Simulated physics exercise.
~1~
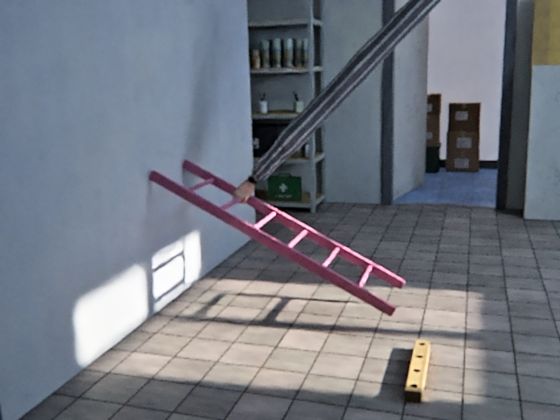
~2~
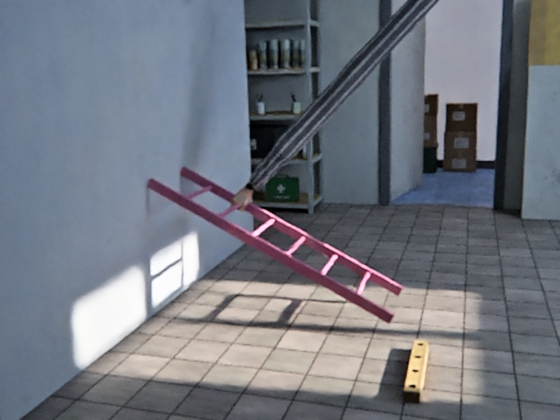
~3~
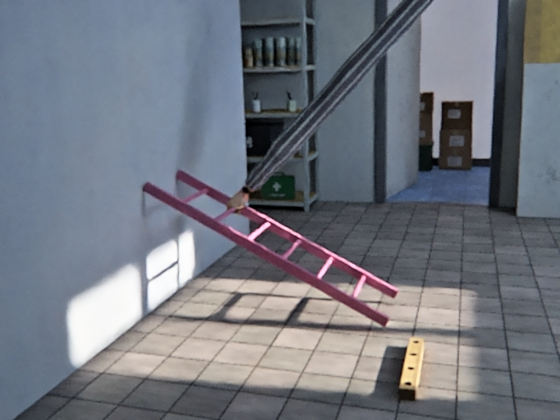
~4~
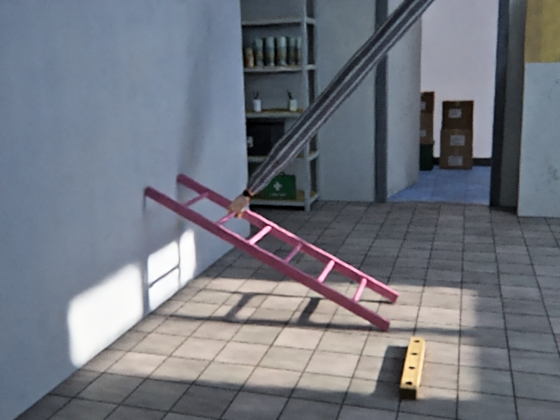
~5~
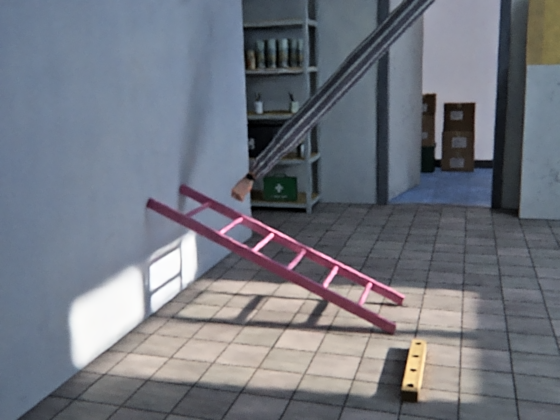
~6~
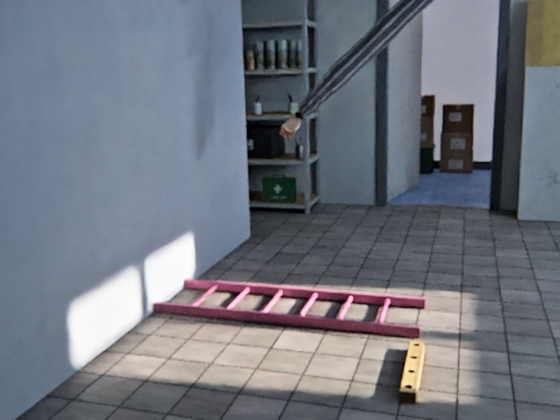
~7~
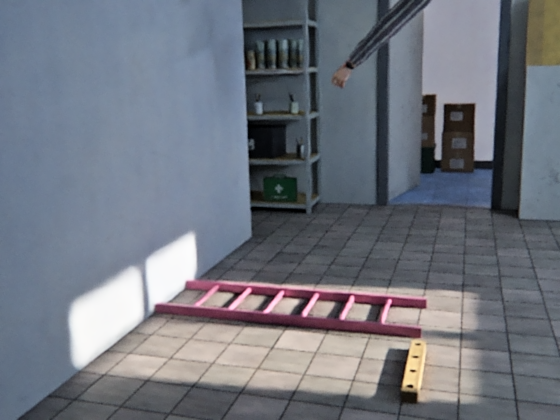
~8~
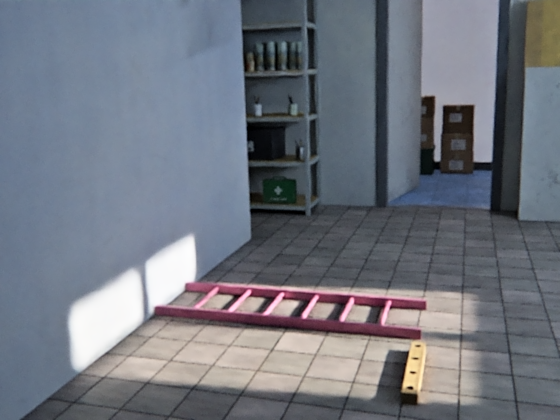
The clip opens on a pink ladder tilted at a low slant against a pale wall on the left, with a hand in a striped sleeve holding it near its upper end. A yellow wooden batten lies on the tiled floor, just beyond the ladder's feet. The ladder lowers very slightly while the hand stays on it. Then the fingers let go and begin to draw back, and the ladder slips down the wall and drops flat onto the floor. The arm withdraws toward the upper right and leaves view, while the ladder lies still beside the unmoved batten.
